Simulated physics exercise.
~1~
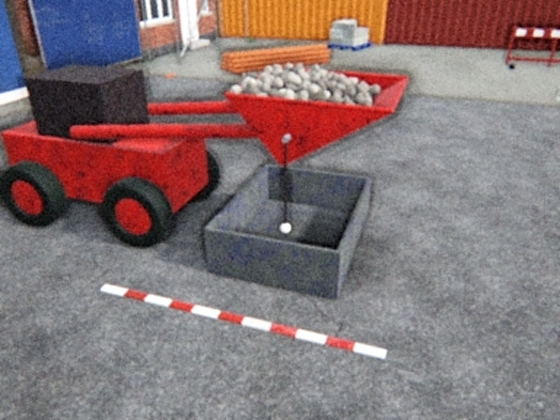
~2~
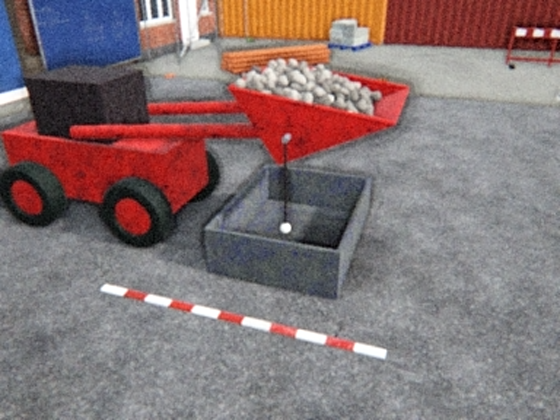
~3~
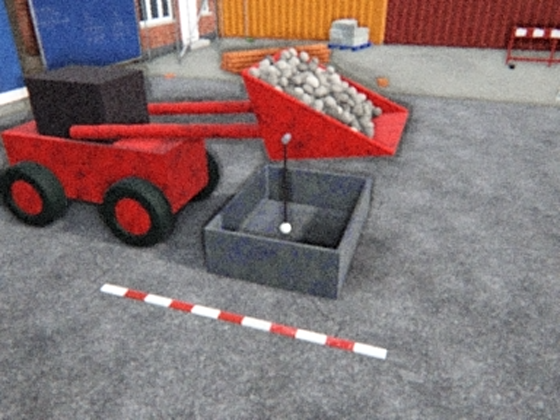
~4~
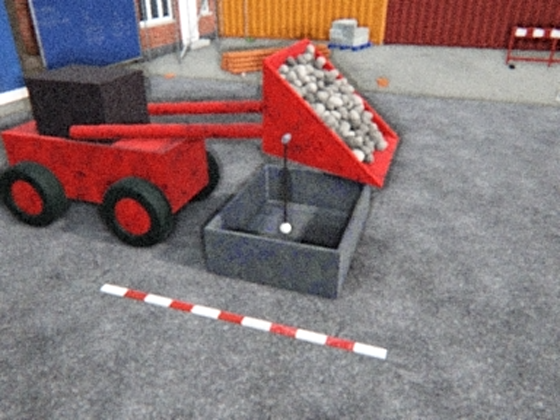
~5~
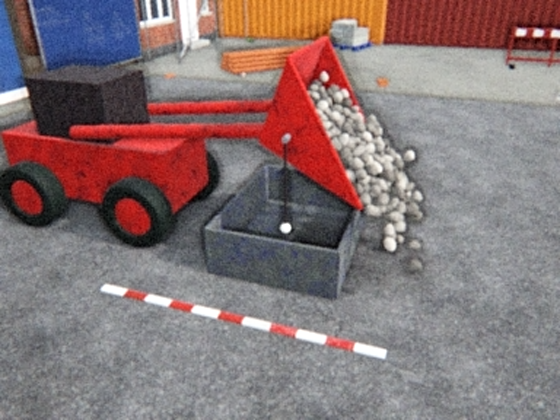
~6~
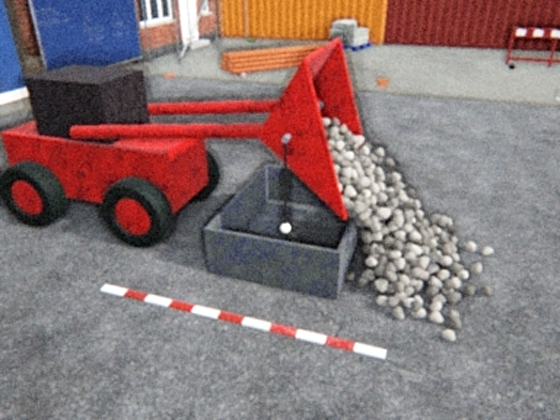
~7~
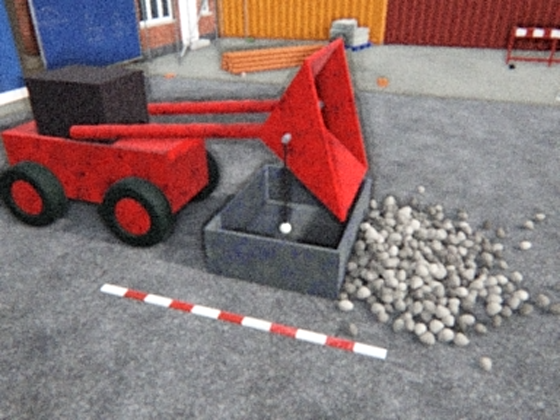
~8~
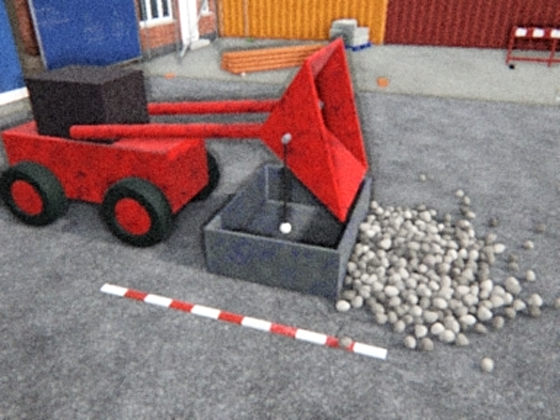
Red loader bucket tipping forward over a grey bin, spilling rounded stones past its right side into a heap on the ground.
